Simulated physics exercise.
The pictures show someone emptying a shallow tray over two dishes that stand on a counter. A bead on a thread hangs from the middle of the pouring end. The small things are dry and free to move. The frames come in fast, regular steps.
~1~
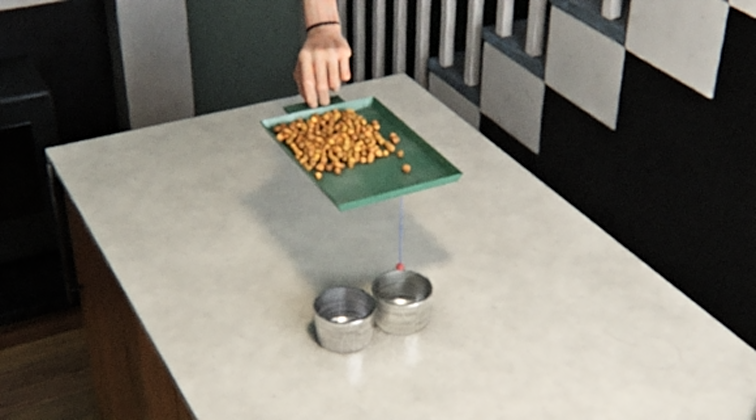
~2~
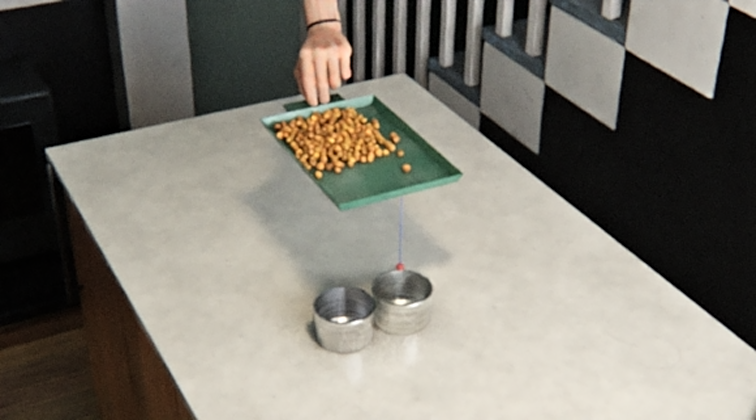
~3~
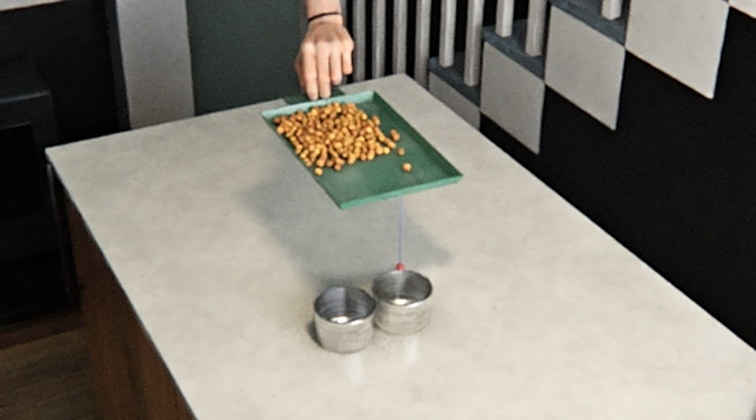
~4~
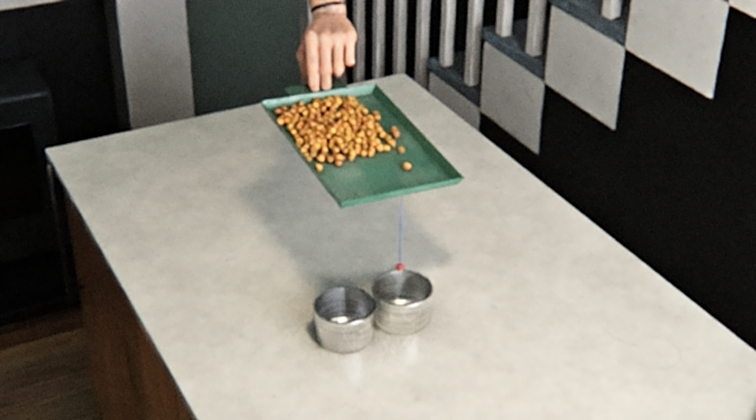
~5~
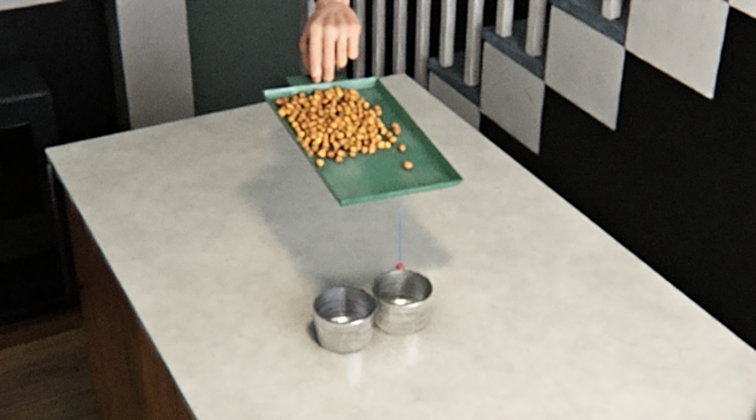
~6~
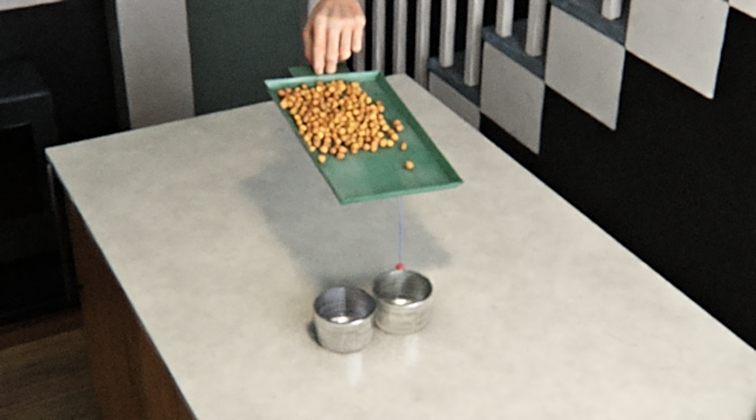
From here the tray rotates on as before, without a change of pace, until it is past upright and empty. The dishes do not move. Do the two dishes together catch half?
Caught overall: Only the smaller part.
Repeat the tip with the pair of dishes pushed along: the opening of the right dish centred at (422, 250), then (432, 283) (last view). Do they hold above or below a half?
One: Less than half. Two: Less than half.
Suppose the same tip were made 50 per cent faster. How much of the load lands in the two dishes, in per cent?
Roughly 0 in a hundred.
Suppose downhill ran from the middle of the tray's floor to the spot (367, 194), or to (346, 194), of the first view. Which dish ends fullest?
First the left one, then the left one.
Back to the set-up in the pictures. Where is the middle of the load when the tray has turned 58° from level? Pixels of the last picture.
Close to (443, 192).
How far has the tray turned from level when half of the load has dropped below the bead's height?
Roughly 70°.
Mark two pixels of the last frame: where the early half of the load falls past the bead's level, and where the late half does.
Around (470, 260) and then (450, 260).
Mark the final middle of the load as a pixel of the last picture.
Roughly at (476, 302).
Soon, tray tipped steeply; about half on the tray; about a quarter outside both; about a quarter in the air.
A while on, tray tipped right over; a stray few on the tray; a stray few in the right dish; most outside both; a small part in the air.
Towards the end, tray tipped past a quarter turn; a stray few in the right dish; nearly all outside both.
Finally, tray tipped past a quarter turn; none in the left dish; a stray few in the right dish; nearly all outside both.
